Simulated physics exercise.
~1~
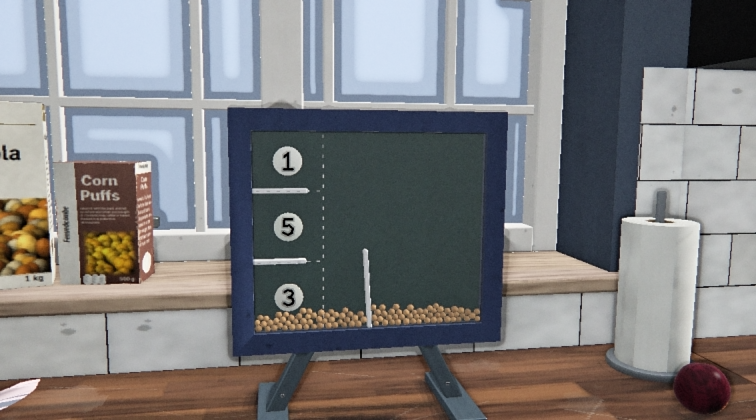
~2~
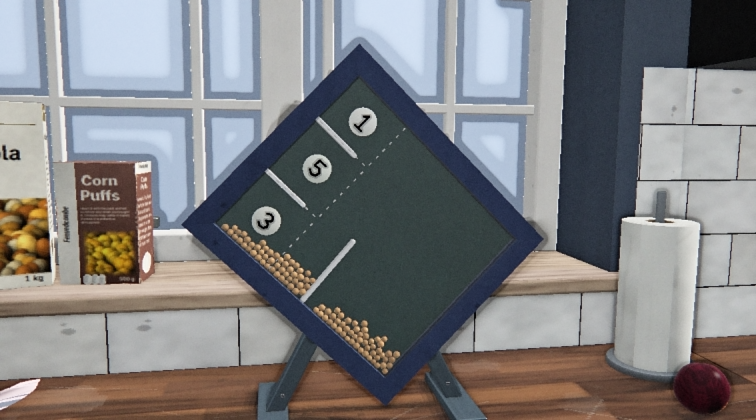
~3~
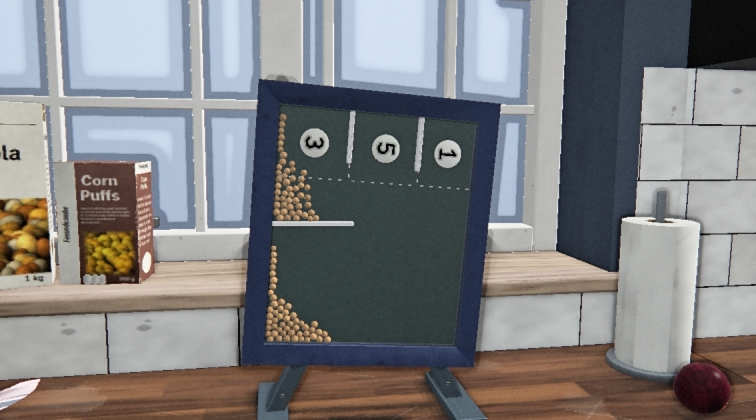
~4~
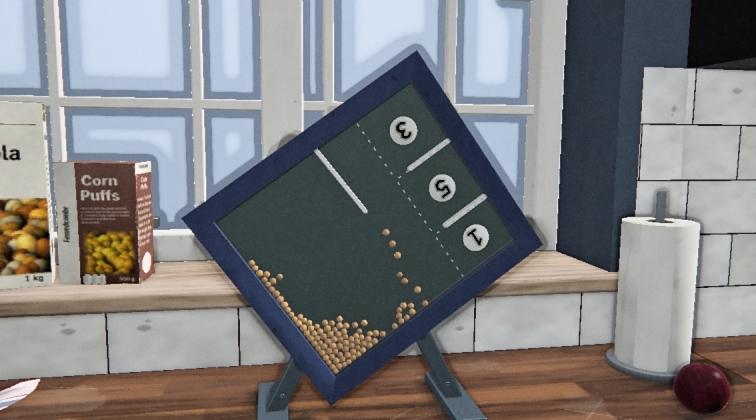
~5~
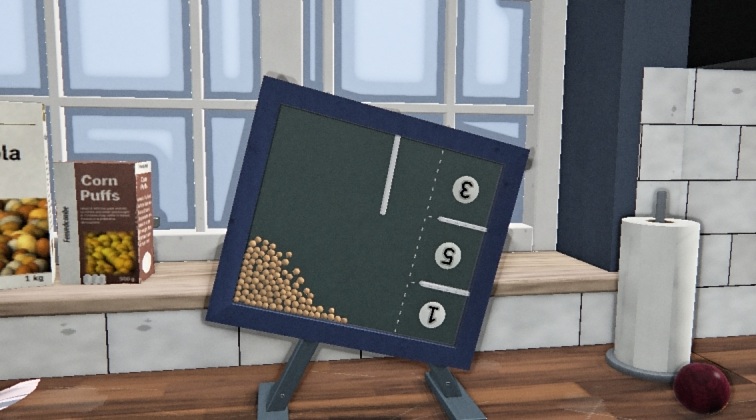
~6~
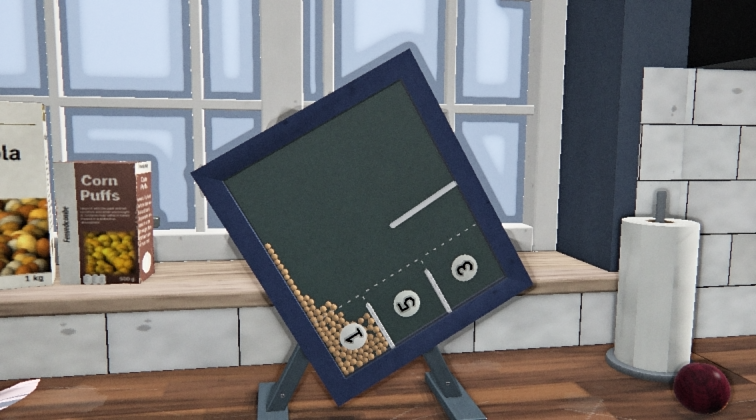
A blue-framed case of small tan beads turned clockwise on its stand, sending the beads sliding past a white divider and into one lower corner, until it stopped tilted with most of them heaped in and around the pocket marked one.
